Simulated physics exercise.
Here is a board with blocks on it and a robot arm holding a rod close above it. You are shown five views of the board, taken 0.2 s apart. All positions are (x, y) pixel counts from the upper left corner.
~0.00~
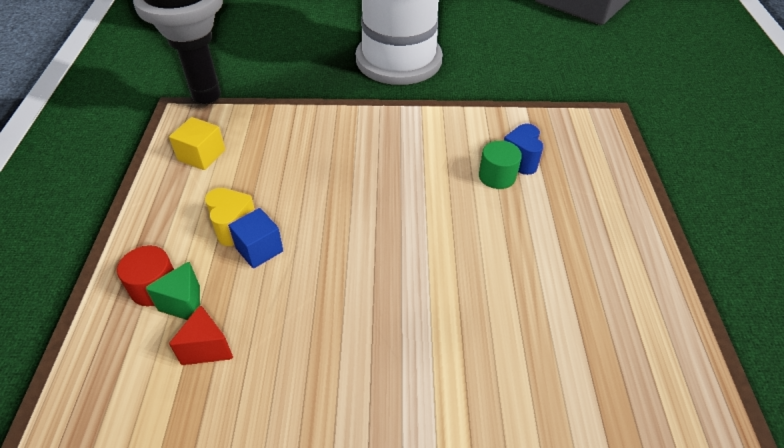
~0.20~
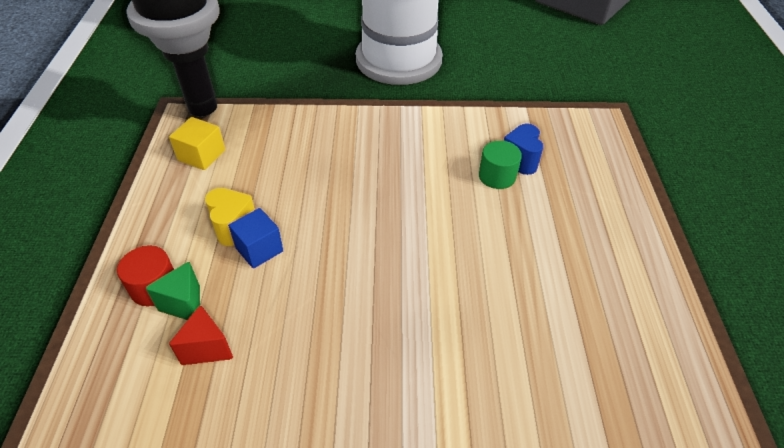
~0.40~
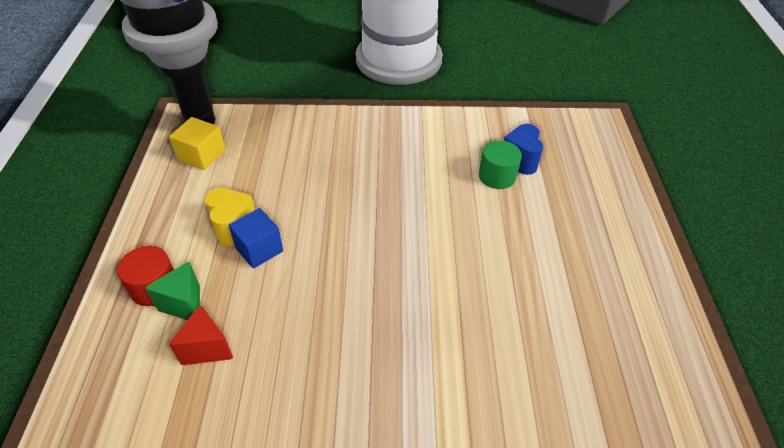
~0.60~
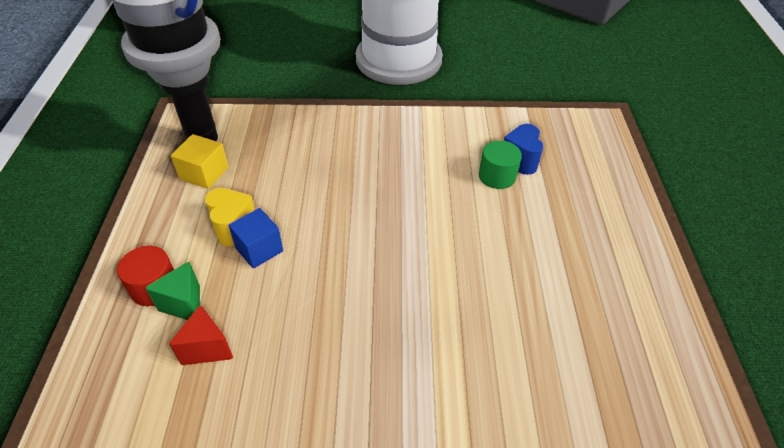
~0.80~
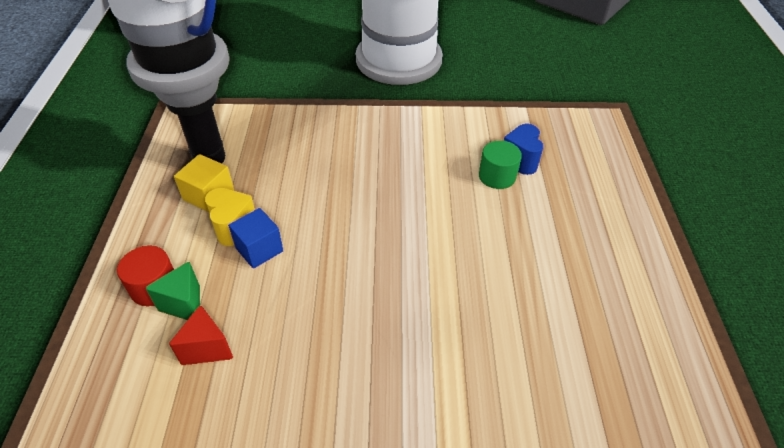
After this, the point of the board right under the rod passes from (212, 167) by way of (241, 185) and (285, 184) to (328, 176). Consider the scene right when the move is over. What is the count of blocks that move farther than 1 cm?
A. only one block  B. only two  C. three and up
I'll go with A - only one block.
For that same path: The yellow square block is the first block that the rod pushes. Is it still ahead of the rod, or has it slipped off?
As far as I can tell, the yellow square block has dropped away to the side or behind.
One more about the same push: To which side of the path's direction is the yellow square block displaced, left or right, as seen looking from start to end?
Shifts right.
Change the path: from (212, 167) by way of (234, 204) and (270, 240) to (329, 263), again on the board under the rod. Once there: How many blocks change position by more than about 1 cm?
It should be three or more, as far as I can tell.
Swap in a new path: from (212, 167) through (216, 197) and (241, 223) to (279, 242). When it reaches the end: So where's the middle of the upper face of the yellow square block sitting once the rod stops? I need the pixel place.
The centre of its top will be at (181, 208).
What follows on the original path. One third of the way, rod at (240, 178); yellow square block at (201, 183), turned 15° clockwise; yellow heart block at (226, 206).
Two thirds of the way, rod at (284, 177); yellow square block at (201, 183), turned 15° clockwise; yellow heart block at (226, 206).
At the end, rod at (327, 169); yellow square block at (201, 183), turned 15° clockwise; yellow heart block at (226, 206); blue square block still.
